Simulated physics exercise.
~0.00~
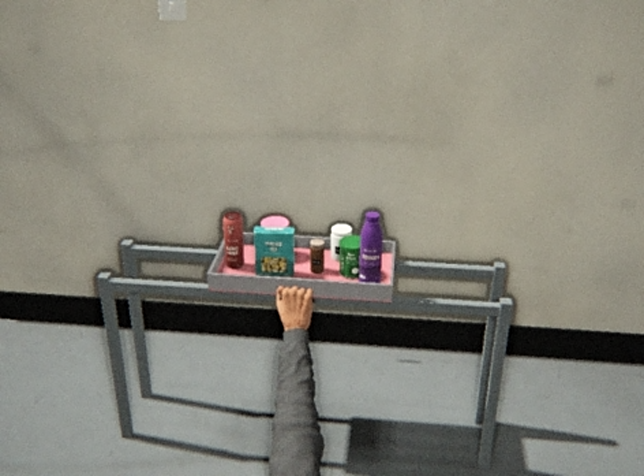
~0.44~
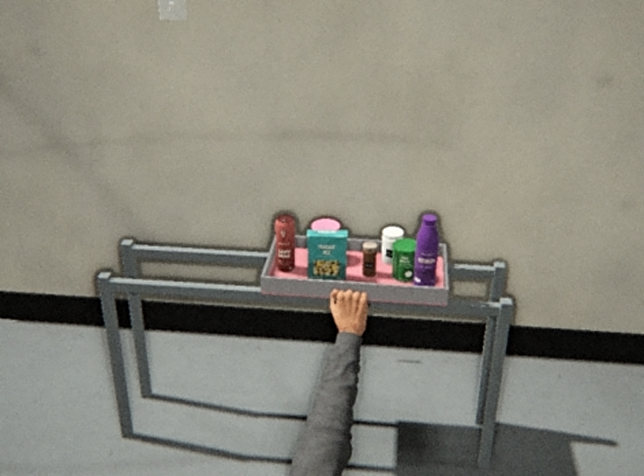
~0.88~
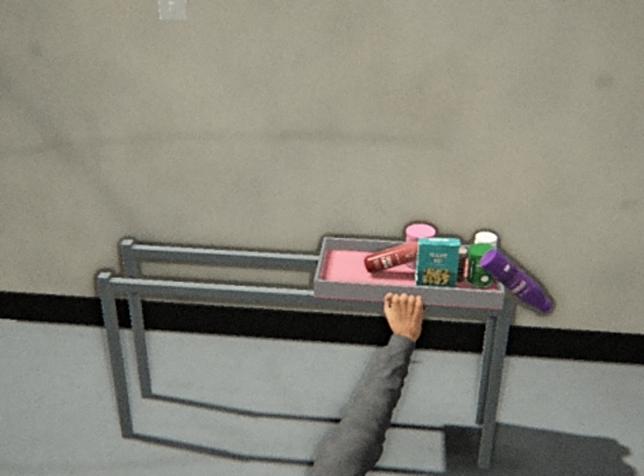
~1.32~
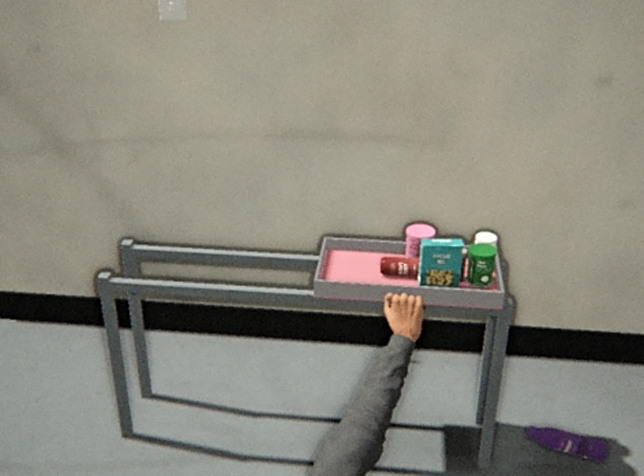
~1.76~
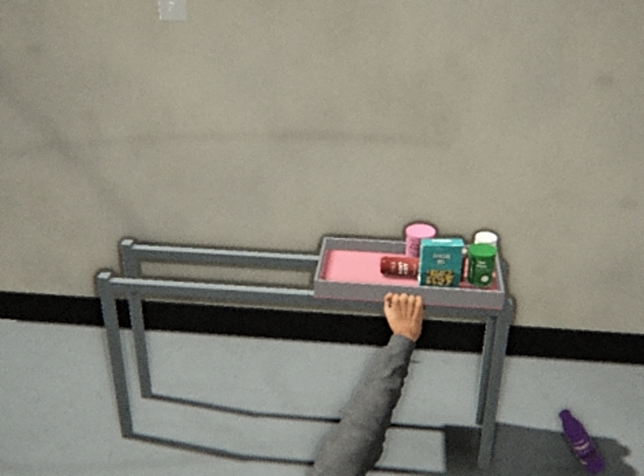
The video shows a hand sliding a tray of bottles, tins and a turquoise packet rightward along a metal frame until it stops at the right end, where a purple bottle tumbles off to the floor and a red can topples, lying among the items still aboard.
